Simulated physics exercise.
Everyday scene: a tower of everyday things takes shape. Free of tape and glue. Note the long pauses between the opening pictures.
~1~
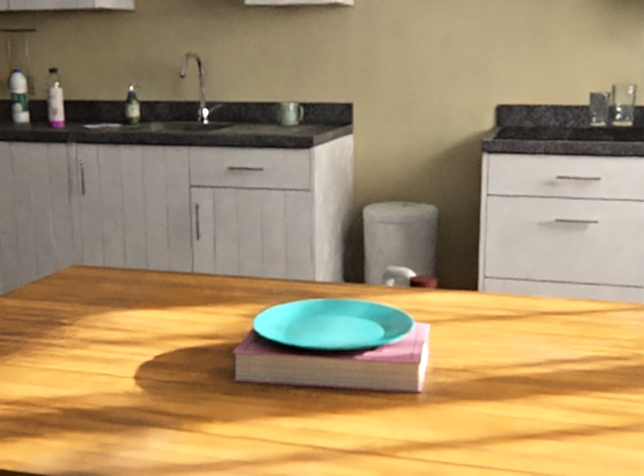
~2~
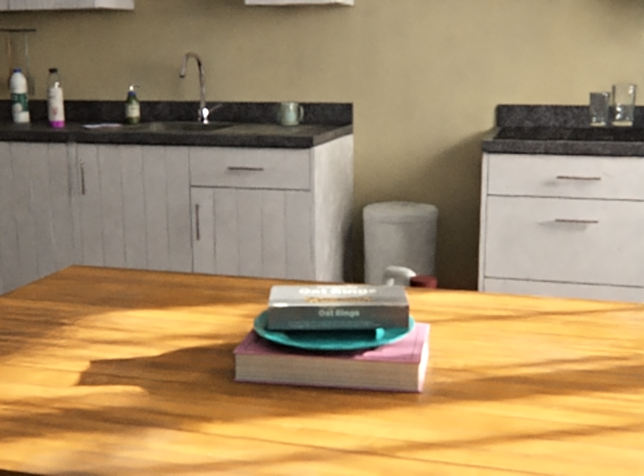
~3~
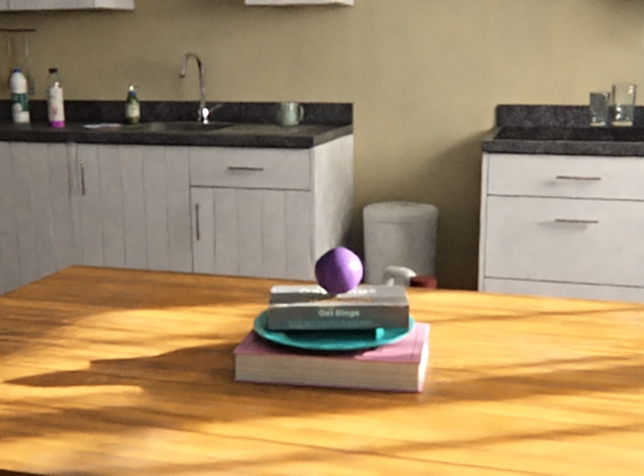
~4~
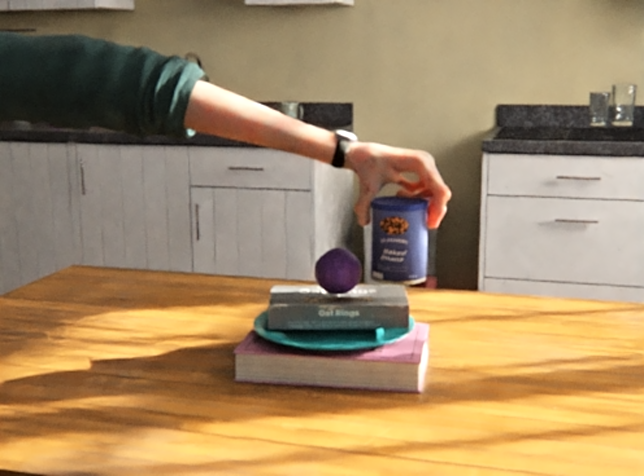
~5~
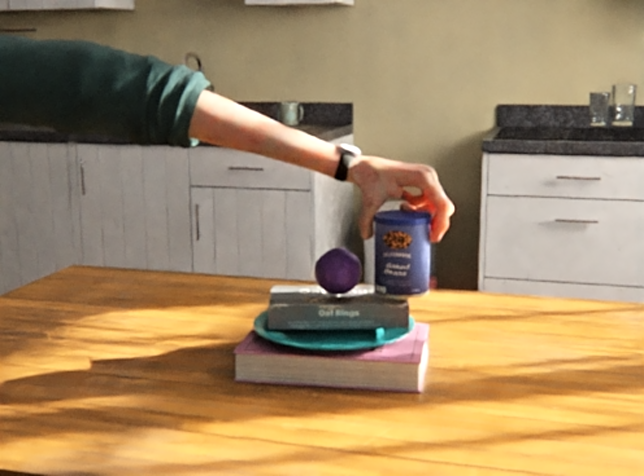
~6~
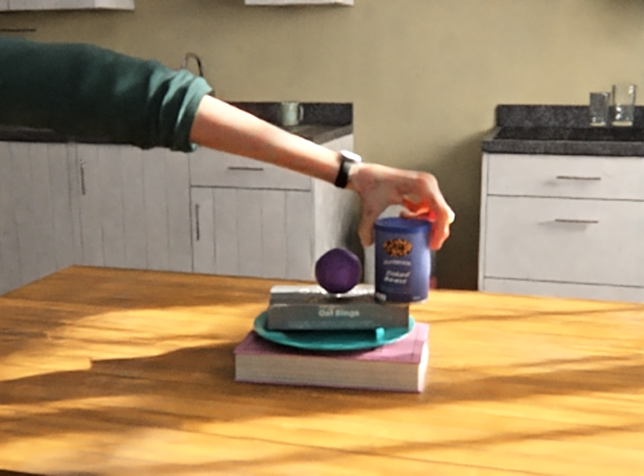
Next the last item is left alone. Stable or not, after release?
I expect the pile to stay intact.
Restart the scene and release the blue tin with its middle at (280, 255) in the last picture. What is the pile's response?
The pile remains standing.
Then, 0.50 s on from there, no change.
Then, 1.20 s on from there, blue tin resting near (402, 262).
In the end, all 5 unmoved. At the end, from the last picture's camera, blue tin near (402, 262). The pile stays up.
